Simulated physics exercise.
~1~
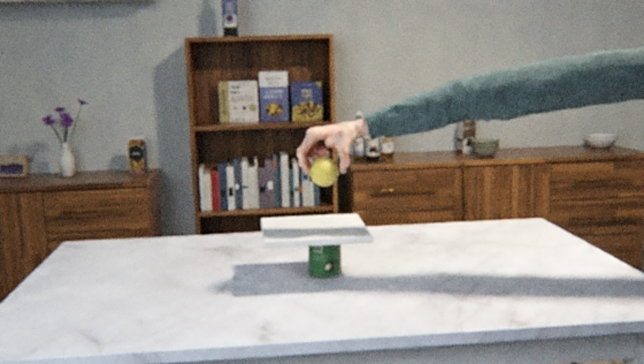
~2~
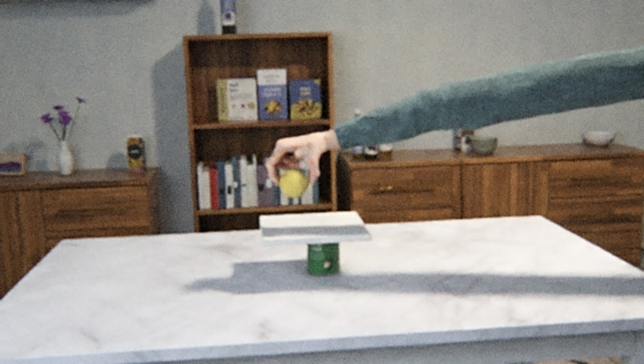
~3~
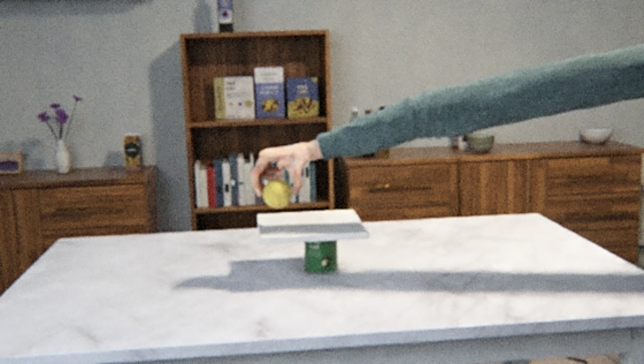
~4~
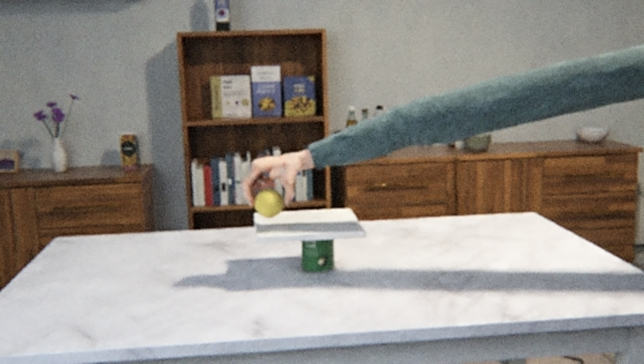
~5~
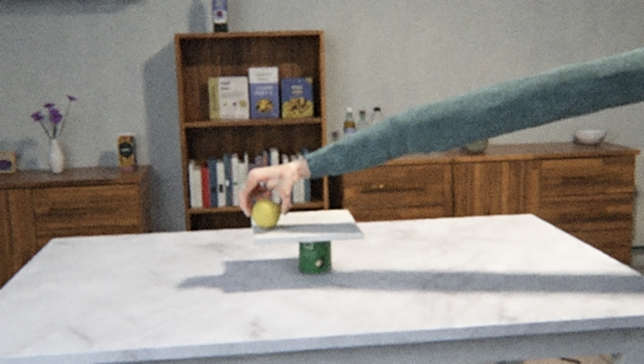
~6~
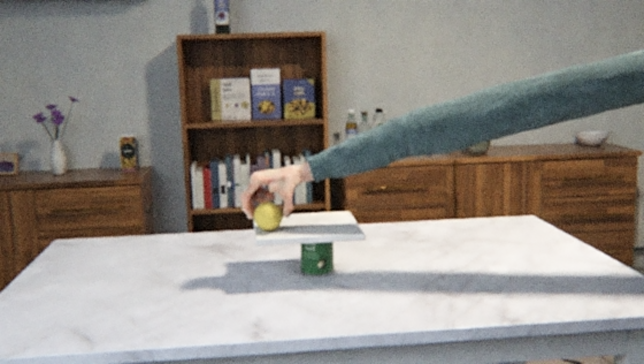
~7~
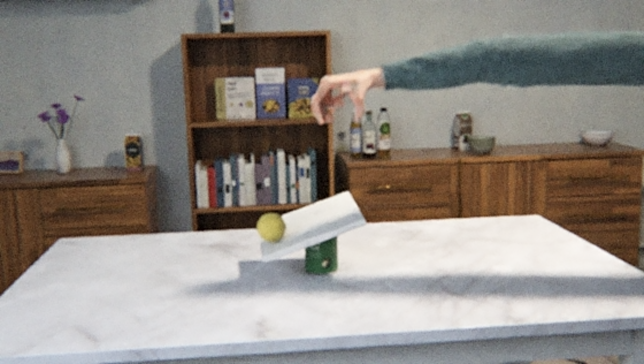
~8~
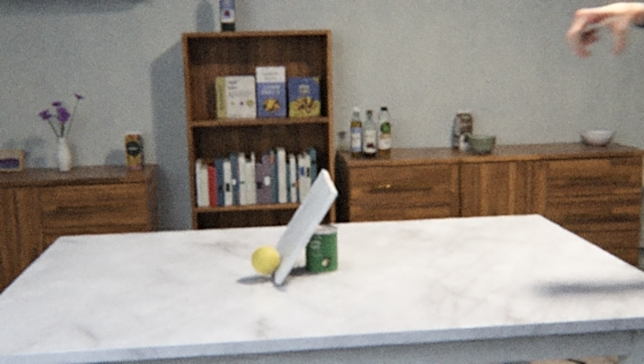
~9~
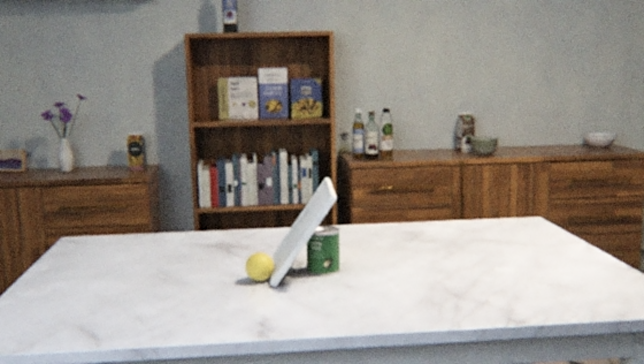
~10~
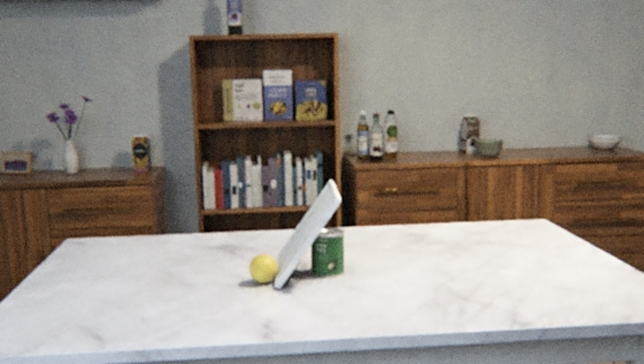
A yellow lemon, held by a hand reaching in from the right, moves left and down toward a white lid balanced flat on a green tin on a marble table. The hand lowers the lemon onto the lid's left end, lets go and draws back. At once the lid tips, its left side dropping as its right side rises. The lemon goes down to the tabletop, and the lid slides into a steep slant. At the end, the lid leans against the still-upright tin, with the lemon resting on the table at its left.
